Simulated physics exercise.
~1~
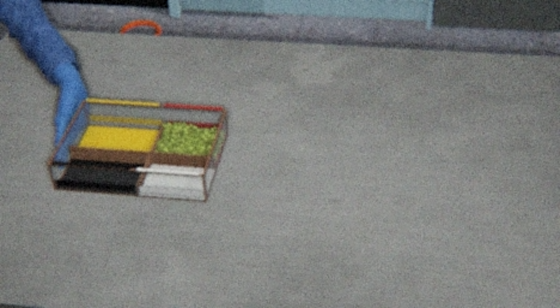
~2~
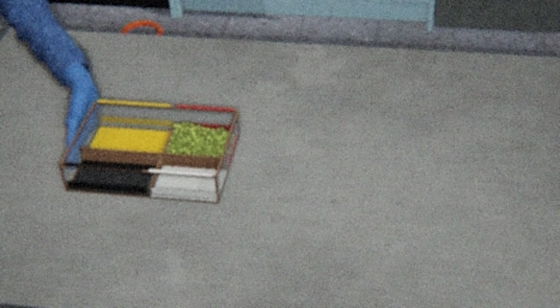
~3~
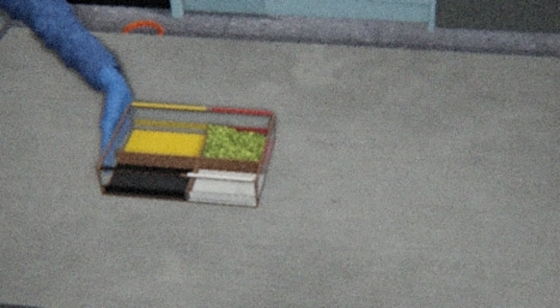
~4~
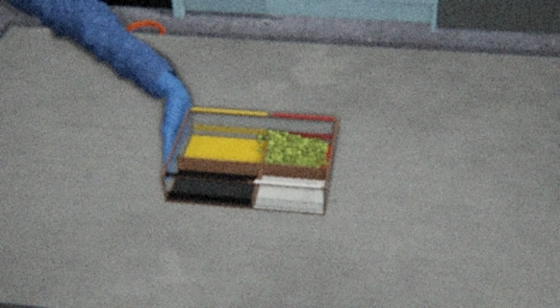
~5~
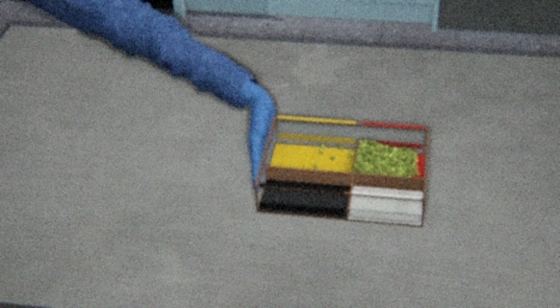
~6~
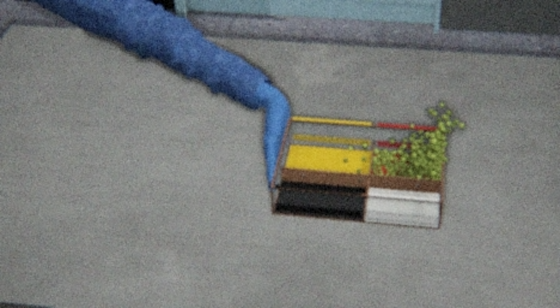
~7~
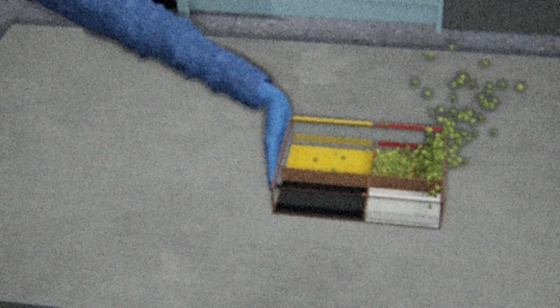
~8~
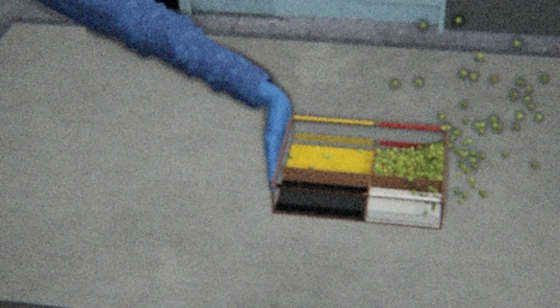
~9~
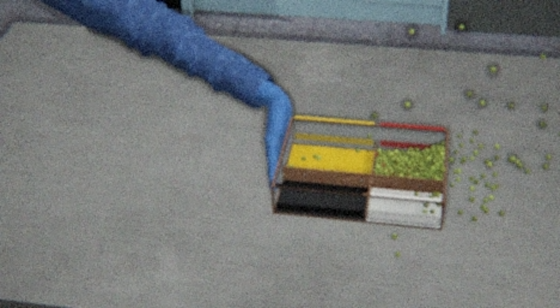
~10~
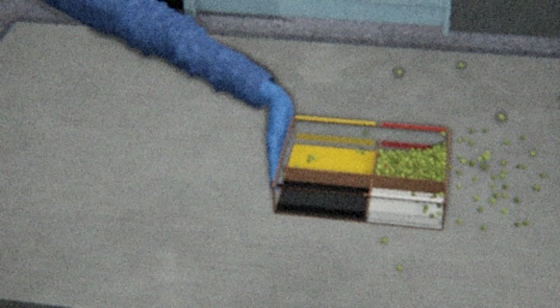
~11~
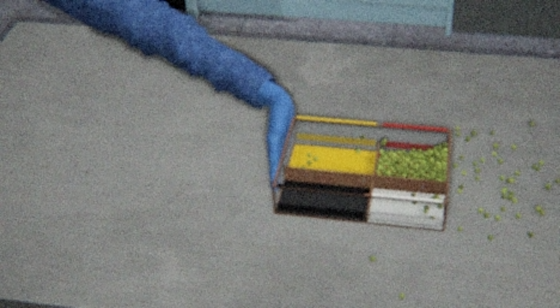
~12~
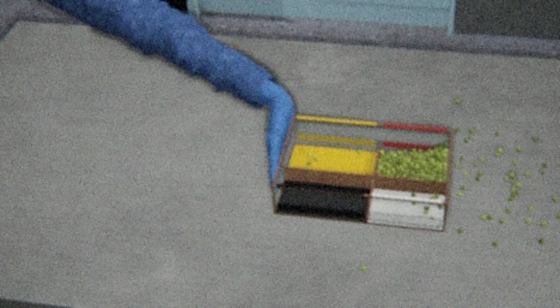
A clear-sided tray divided into compartments, one holding a heap of green peas, slides to the right across a grey surface, pushed by a blue-gloved hand on a long blue arm. It gathers speed, then halts abruptly right of the middle, with the hand still against its left side. The peas surge up against the right wall, and a spray of them leaps over the edge. They scatter through the air and drop onto the surface, bouncing and spreading to the right, while a few land in the yellow section. At the end most peas remain heaped in their compartment, with strays scattered outside.
